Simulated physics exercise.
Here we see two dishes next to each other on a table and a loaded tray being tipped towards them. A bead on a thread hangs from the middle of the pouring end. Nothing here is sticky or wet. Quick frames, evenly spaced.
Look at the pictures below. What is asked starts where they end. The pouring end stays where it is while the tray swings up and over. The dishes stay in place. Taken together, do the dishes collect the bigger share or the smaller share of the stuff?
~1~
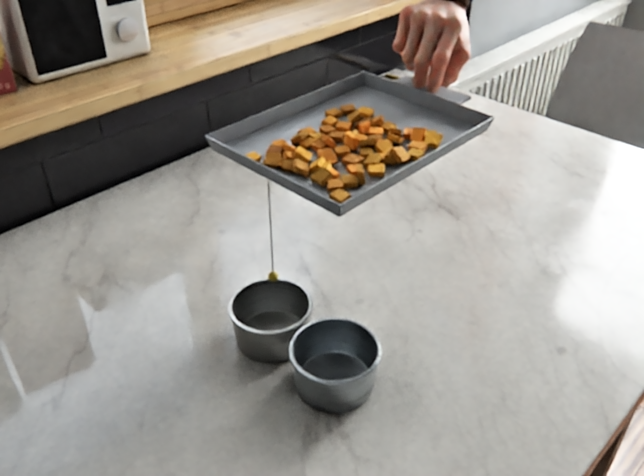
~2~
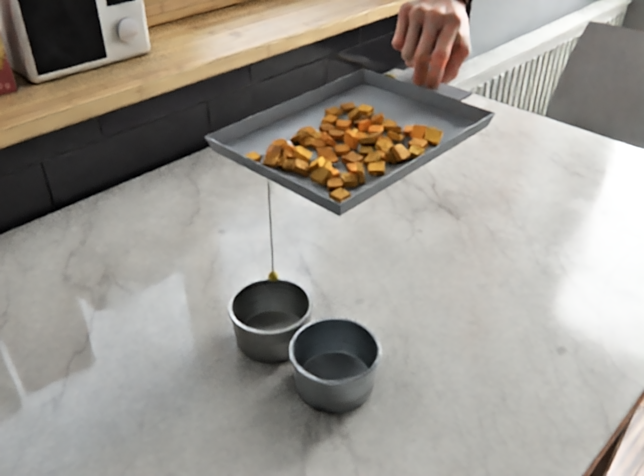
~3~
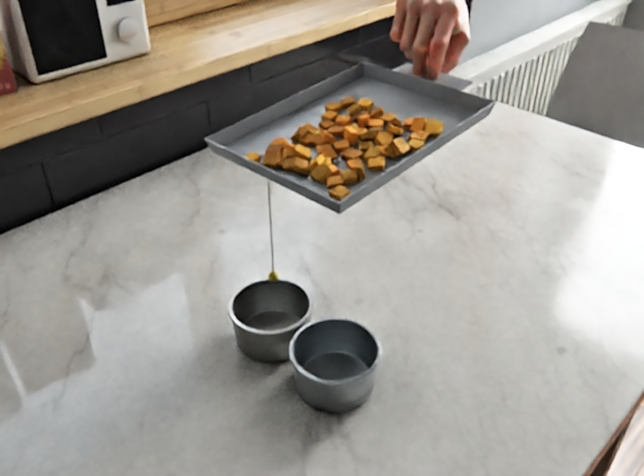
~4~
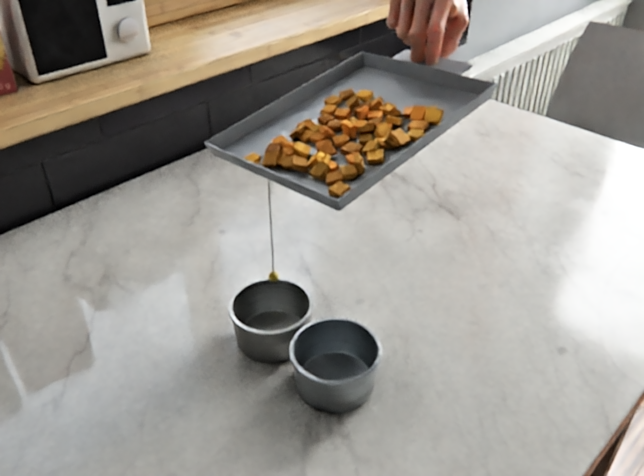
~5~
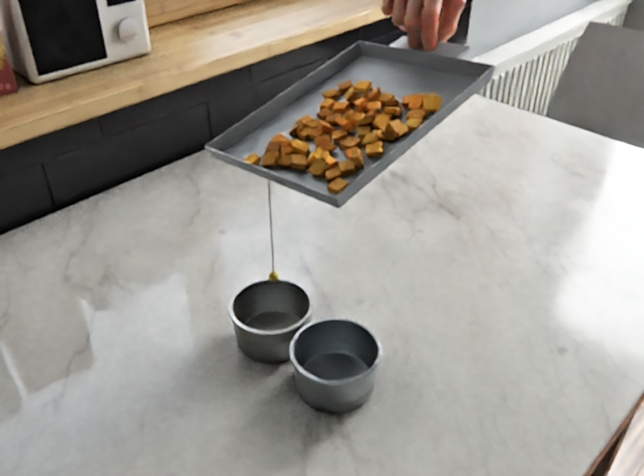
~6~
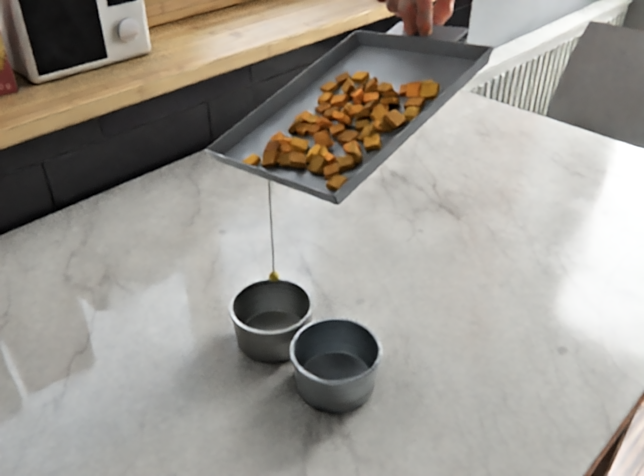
Most of it finds no dish.
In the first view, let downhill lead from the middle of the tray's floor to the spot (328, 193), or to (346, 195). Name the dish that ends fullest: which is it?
In the first case it's the one on the right, in the second the one on the right.
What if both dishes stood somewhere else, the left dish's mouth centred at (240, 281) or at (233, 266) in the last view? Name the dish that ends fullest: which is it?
Try 1: The dish at left; try 2: The dish at left.
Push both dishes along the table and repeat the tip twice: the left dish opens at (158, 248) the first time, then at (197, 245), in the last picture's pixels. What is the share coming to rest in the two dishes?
Around 50 and around 60 per cent, in that order.
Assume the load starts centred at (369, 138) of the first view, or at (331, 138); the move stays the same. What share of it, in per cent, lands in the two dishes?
It would be roughly 10 per cent for the first and roughly 0 per cent for the second.
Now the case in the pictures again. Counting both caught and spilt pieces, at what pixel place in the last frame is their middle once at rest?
Close to (222, 292), more or less.
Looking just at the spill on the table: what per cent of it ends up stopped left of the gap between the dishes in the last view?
Close to 100 %.
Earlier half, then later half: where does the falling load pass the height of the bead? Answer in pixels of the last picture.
Near (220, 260) and later near (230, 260).
Shortly afterwards, tray tipped steeply; all but a few on the tray; a little in the air.
Next, tray tipped past a quarter turn; near a third on the tray; only a few in the left dish; near half outside both; a little in the air.
Some moments later, tray tipped past a quarter turn; a little in the left dish; all but a few outside both.
In the end, tray tipped past a quarter turn; none at all in the right dish; a little in the left dish; all but a few outside both.
